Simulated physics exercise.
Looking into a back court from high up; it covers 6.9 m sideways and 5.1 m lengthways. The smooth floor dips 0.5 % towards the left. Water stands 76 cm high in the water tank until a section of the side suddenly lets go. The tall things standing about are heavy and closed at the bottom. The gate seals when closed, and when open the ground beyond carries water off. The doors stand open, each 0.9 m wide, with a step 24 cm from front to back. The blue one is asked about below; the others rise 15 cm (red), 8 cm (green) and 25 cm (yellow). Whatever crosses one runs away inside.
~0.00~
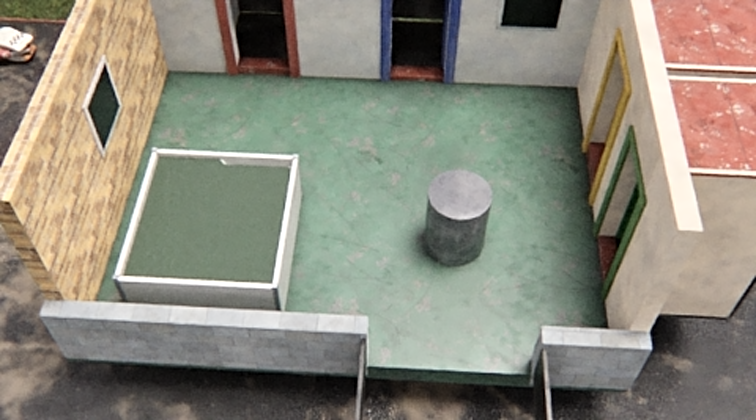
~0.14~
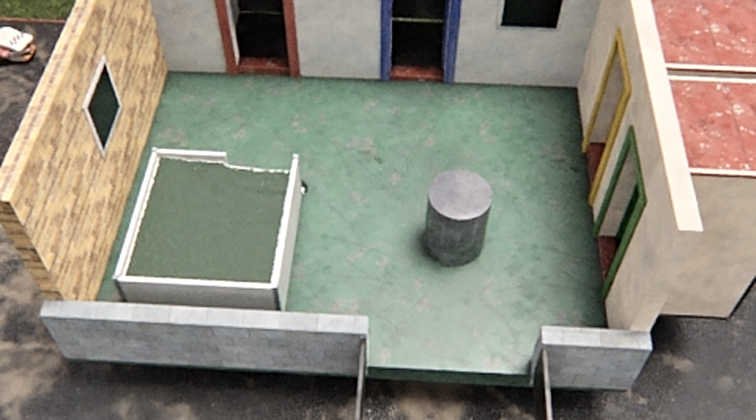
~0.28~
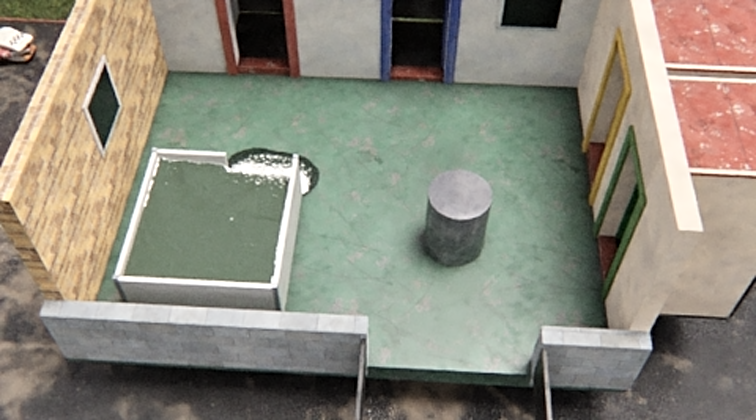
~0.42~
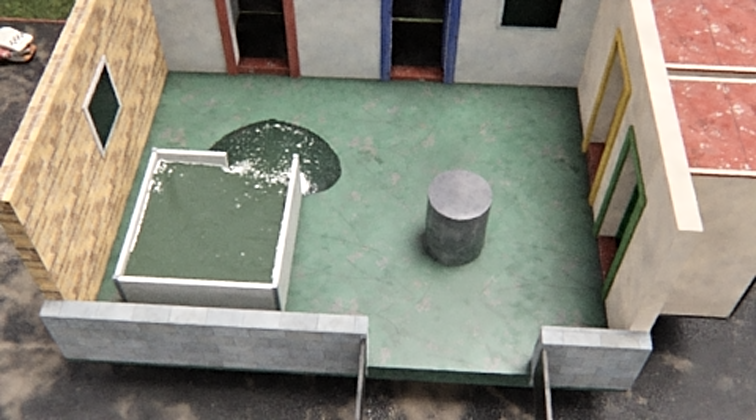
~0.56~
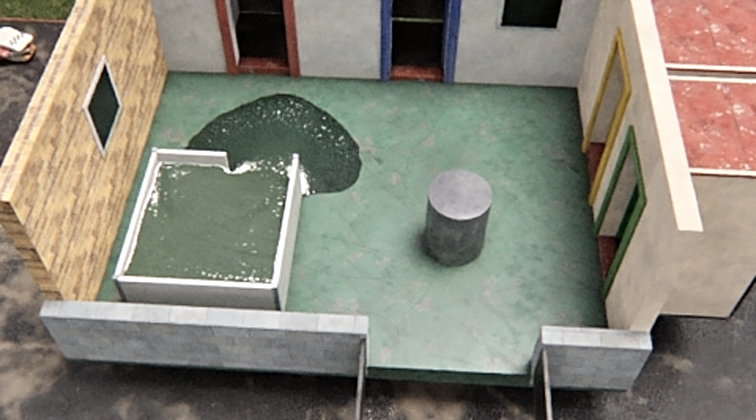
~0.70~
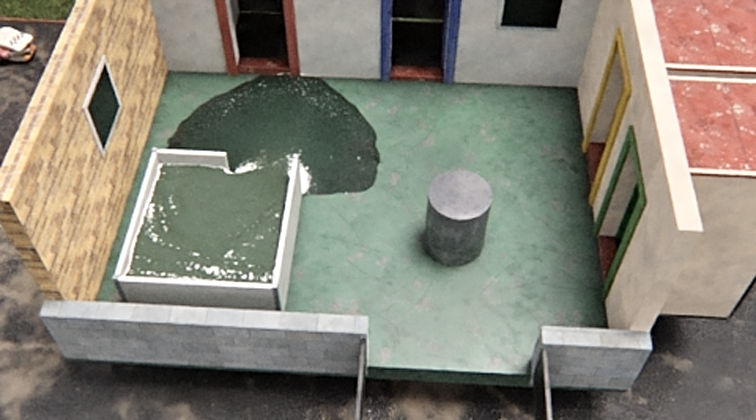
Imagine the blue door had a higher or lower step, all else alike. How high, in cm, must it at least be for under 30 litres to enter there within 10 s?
Some 11.5 cm above the ground.
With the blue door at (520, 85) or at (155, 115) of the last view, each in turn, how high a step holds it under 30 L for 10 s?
About 9.5 and 10.5 cm.
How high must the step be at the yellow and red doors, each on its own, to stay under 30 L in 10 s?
About 7.5 cm at yellow and 27 cm at red.
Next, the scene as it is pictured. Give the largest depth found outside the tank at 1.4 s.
Up to some 40 cm.
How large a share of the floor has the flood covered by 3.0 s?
Near 45 per cent is wet.
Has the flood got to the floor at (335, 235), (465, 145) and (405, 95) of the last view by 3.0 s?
In that order: Dry, wet, flooded.
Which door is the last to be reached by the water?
It is the green one.
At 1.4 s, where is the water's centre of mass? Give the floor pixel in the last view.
Near (247, 203).
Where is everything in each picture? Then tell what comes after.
Still water, 76 cm deep, in the water tank at (212, 218); the blue door at (419, 34) is dry, in the first frame.
Water pours out on the far side and has run 0.3 m, to a hidden place; about 10 cm deep outside, 76 cm at the back, in the second frame.
Water pours out on the far side and has run 0.8 m, to (251, 153); about 12 cm deep outside, 76 cm at the back, in the third frame.
Water pours out on the far side and has run 1.4 m, to (261, 125); about 8 cm deep outside, 76 cm at the back, in the fourth frame.
The gap is on the far side, the front 2.0 m out at (273, 99); the back of the water tank holds 72 cm, in the fifth frame.
The gap is on the far side, the front 2.6 m out at (271, 76); the back of the water tank holds 66 cm; 1.3 m in a straight line remain to the blue door at (419, 34), in the sixth frame.
After 1.4 s water covers 30 % of the floor, deepest (40 cm) near (276, 184); 12 cm at the blue door, 0 litres in over its 10 cm step.
After 3.0 s water covers 45 % of the floor, deepest (32 cm) near (168, 72); 14 cm at the blue door, 31 litres in over its 10 cm step.
After 10.0 s water covers 95 % of the floor, deepest (15 cm) near (86, 334); 7 cm at the blue door, 42 litres in over its 10 cm step.
At the blue door as built, the water arrived by 1.3 s and peaked near 19 cm at 2.0 s.
Run again over the same 10 s with other heights there, 38 litres in over 10.5 cm, 23 litres over 12.5 cm. The limit of 30 litres is kept from about 11.5 cm up.
